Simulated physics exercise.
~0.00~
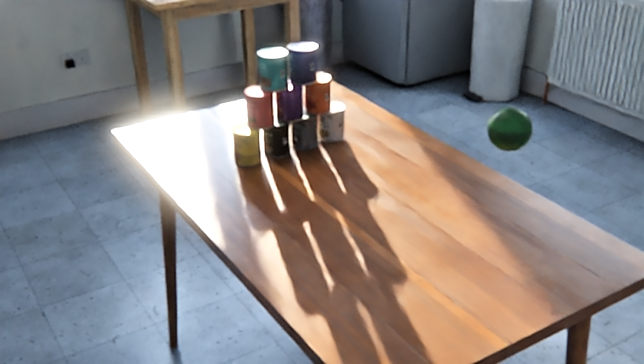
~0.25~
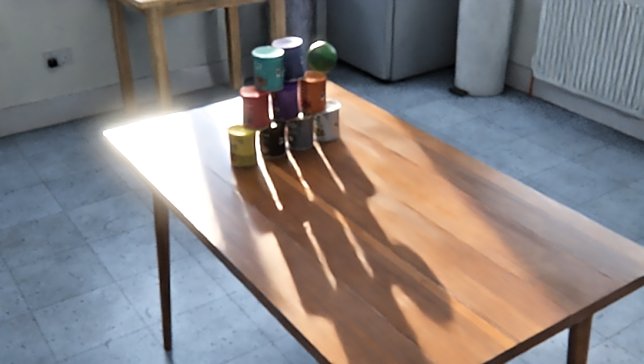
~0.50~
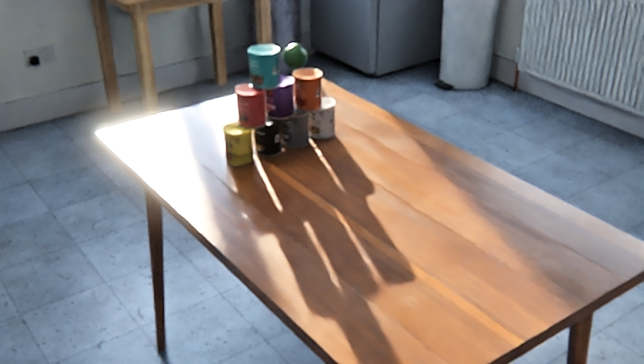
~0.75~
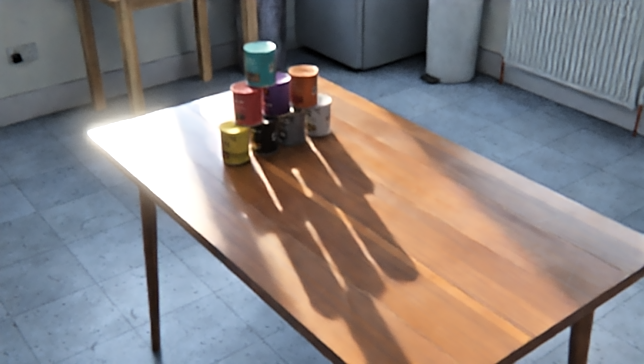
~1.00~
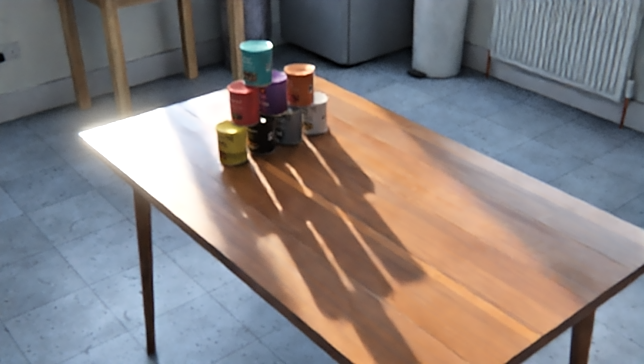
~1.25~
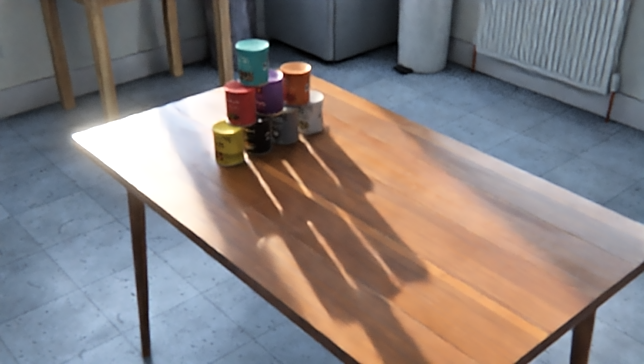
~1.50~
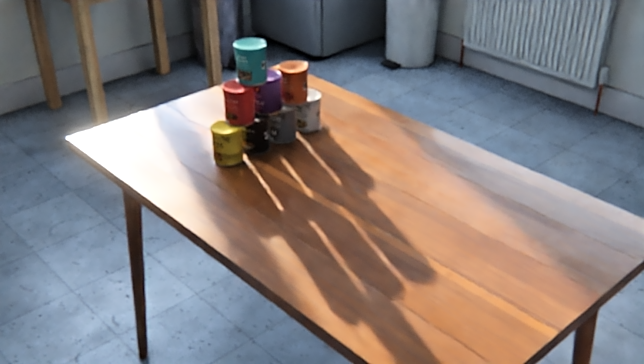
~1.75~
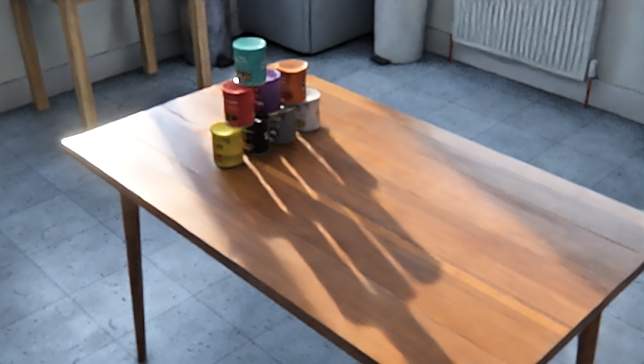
A green ball flies left into stacked tins, the blue one disappears, and the rest stay stacked.
